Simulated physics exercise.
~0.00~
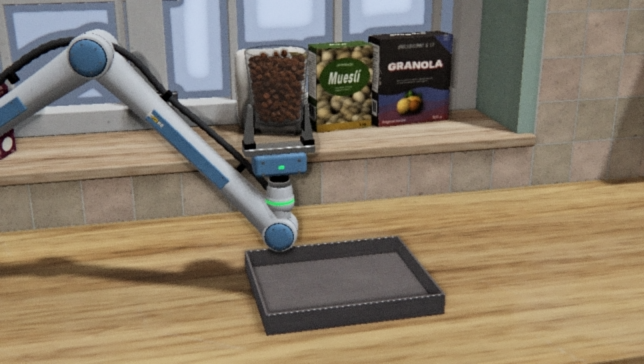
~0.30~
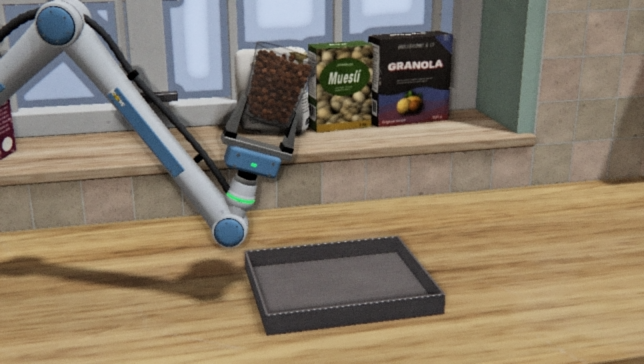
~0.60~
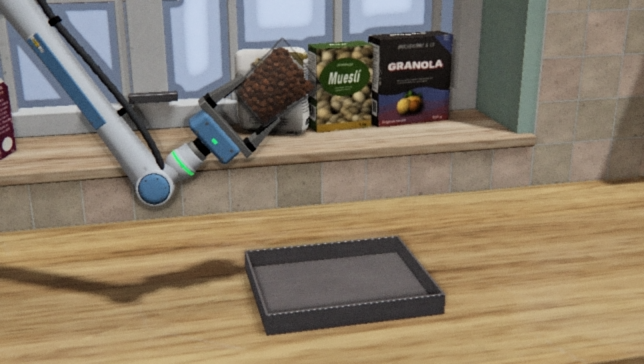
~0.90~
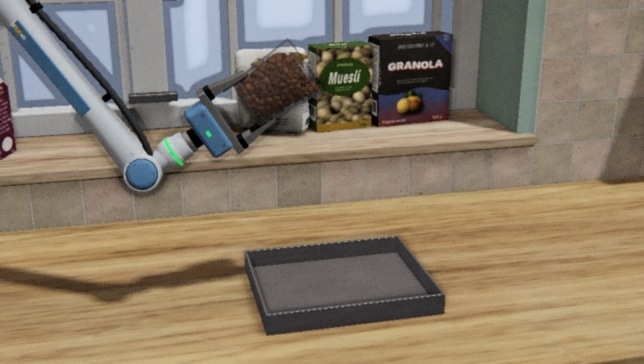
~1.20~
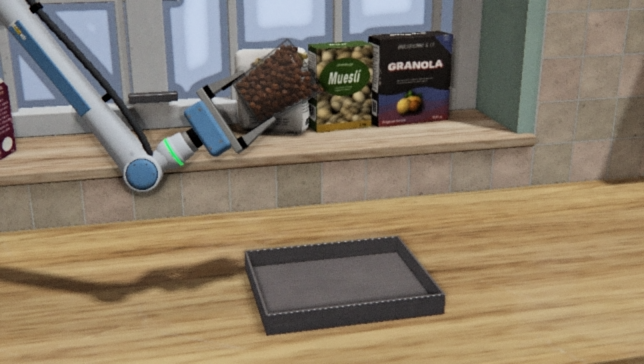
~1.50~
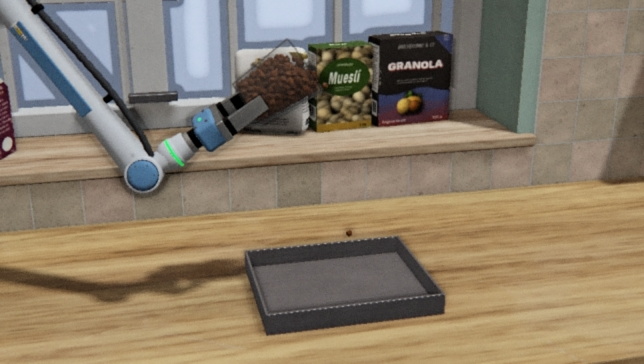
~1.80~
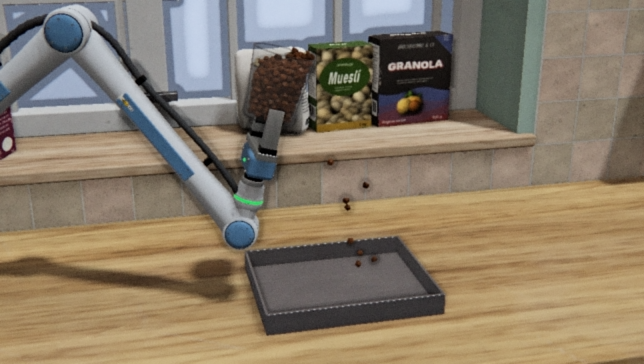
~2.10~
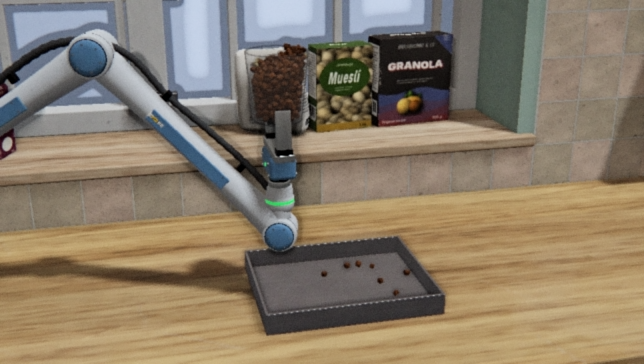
At the start, a jointed robot arm holds a clear container full of brown pellets upright near a windowsill, beside boxes of muesli and granola, with an empty dark tray on the wooden counter. The arm swings left and tips the container over to the right, toward the tray. It stays tilted there while its gripper rolls the container around, and a pellet drops toward the tray. As the arm swings back and straightens the container, a few more pellets fall. Finally the container is upright again, still nearly full, with a small scattering of pellets lying in the tray.
